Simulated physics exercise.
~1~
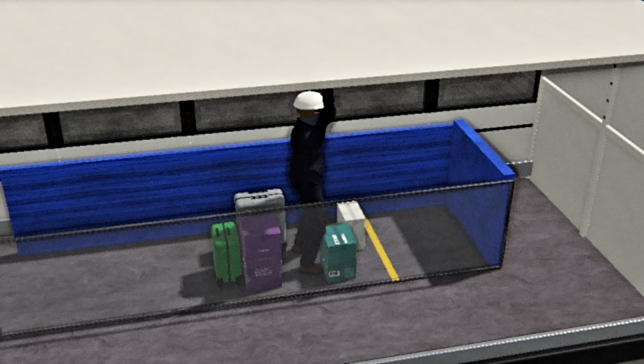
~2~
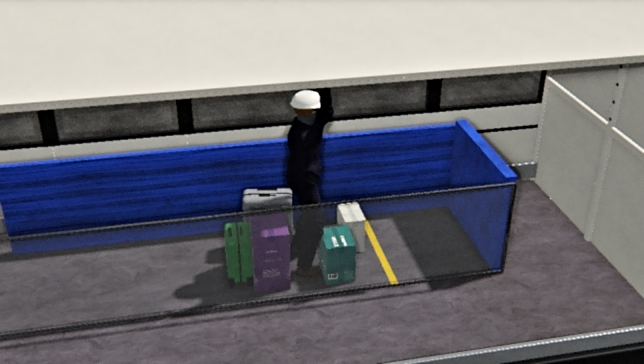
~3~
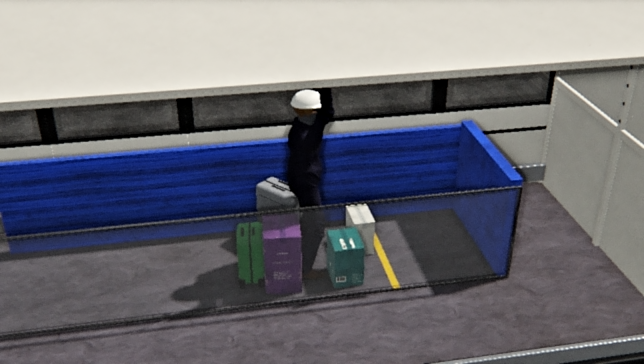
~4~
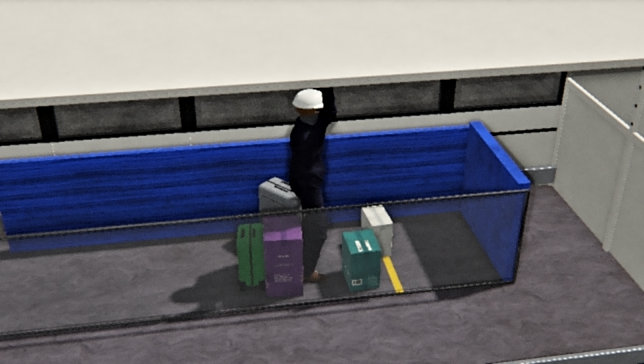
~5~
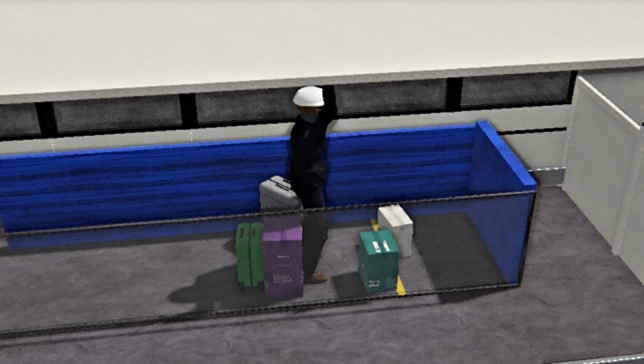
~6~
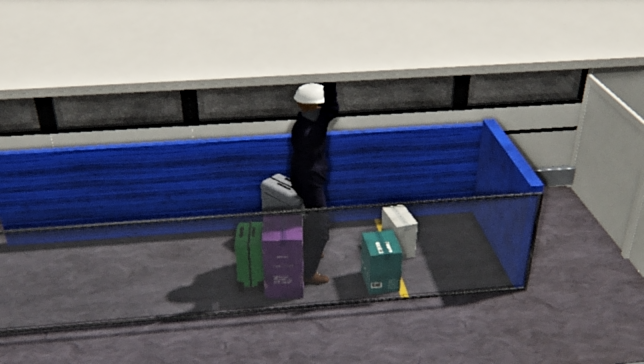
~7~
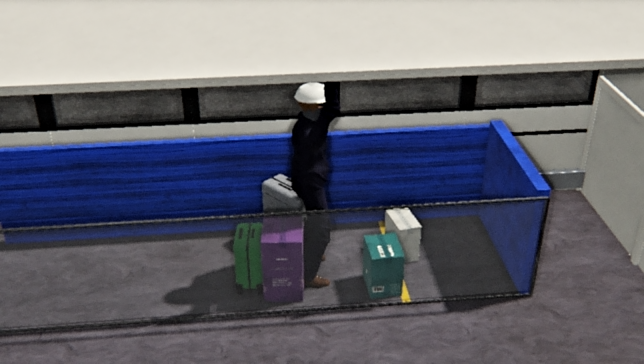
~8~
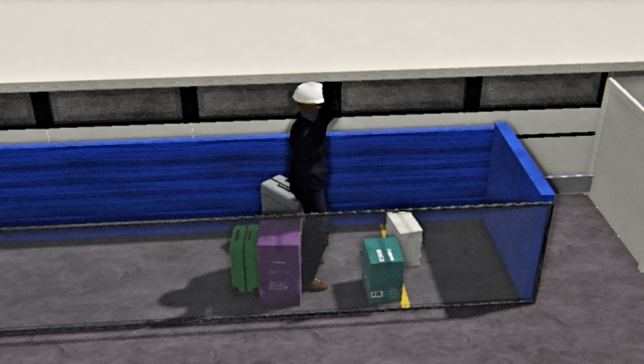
A passenger stands holding on as the luggage slides right and stops around the yellow line.
